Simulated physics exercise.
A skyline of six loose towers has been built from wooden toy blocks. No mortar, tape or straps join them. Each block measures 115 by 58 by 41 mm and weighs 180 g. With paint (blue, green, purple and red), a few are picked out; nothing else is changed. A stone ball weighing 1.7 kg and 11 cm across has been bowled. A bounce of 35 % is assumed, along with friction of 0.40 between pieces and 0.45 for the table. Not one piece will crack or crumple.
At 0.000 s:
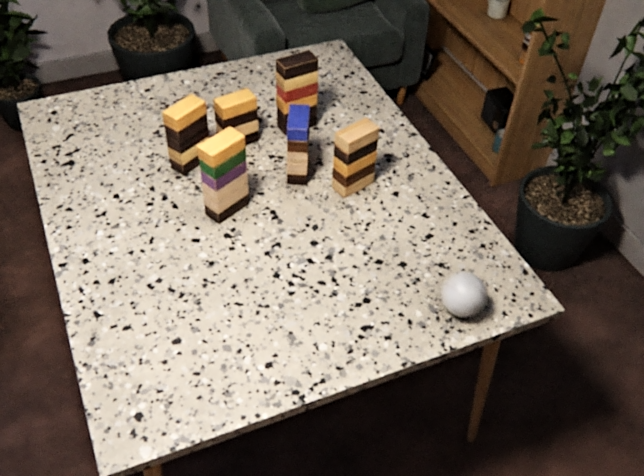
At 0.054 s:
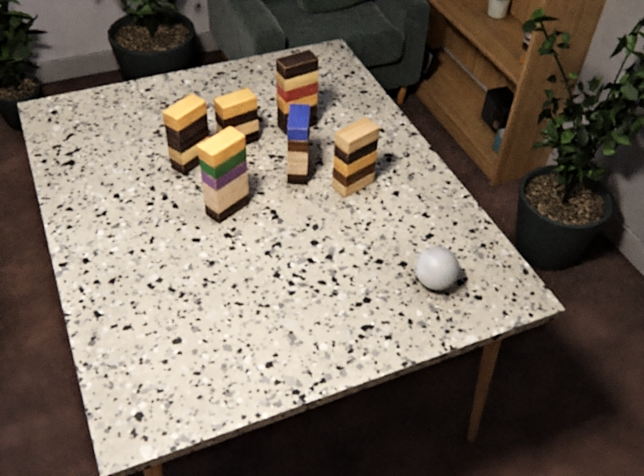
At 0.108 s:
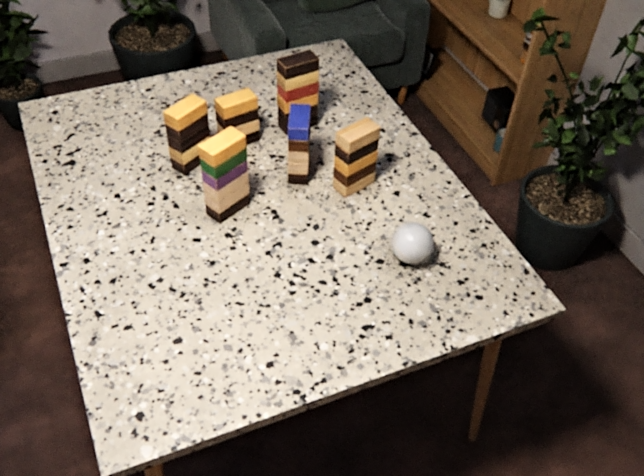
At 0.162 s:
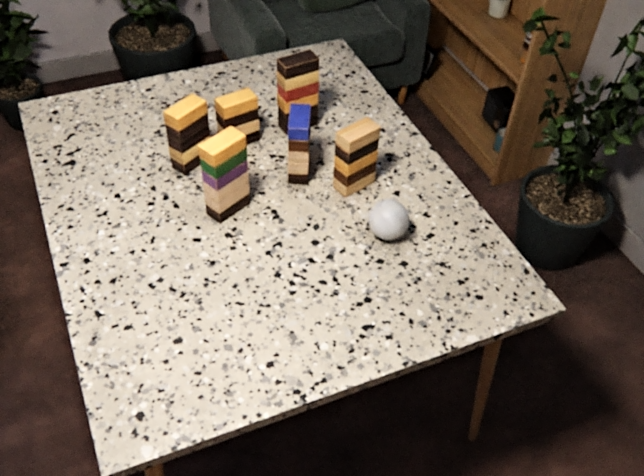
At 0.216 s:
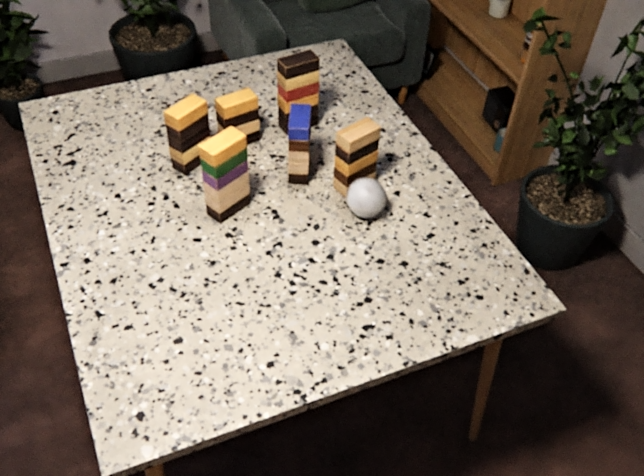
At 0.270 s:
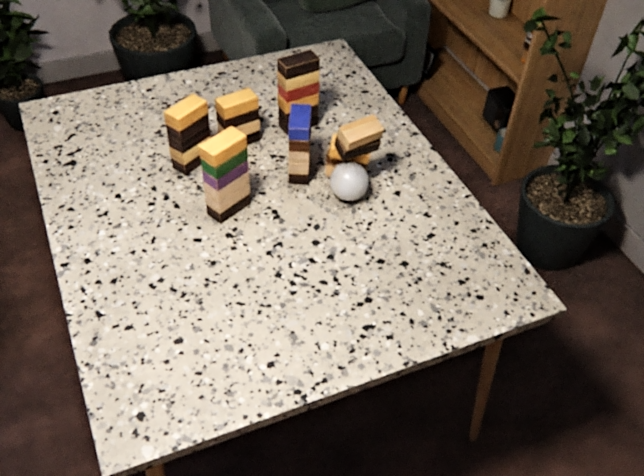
The video shows a white ball rolling across a speckled table toward six small towers of wooden blocks, moving away and to the left, then striking the rightmost tower, whose upper blocks shift and tilt while the other towers stay standing.
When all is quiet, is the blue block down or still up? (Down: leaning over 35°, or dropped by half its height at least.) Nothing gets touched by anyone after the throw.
This one will not last.
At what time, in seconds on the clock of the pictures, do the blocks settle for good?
Close to 1.5 s.
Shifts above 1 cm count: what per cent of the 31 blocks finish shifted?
That makes 50 percent.
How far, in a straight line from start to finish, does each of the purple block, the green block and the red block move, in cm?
The purple one ends 0 cm from its start, the green one 0 cm and the red one 12 cm.
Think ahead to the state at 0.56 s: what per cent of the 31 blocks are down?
By then, 20 per cent.
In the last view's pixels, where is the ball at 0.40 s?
(318, 153), more or less.
After 0.40 s, ball still moving; 2 of the 31 blocks down; blue block 13° from how it stood.
After 0.56 s, ball still moving; 6 of the 31 blocks down; blue block 71° from how it stood, 9 cm lower; red block 3° from how it stood.
After 1.04 s, ball still moving; 11 of the 31 blocks down; blue block on its side; red block on its side.
In the end (1.8 s), ball rolling away; 11 of the 31 blocks down; blue block on its side; red block on its side; green block unmoved. From the last view, middles, blue block near (306, 166), red block near (298, 114).
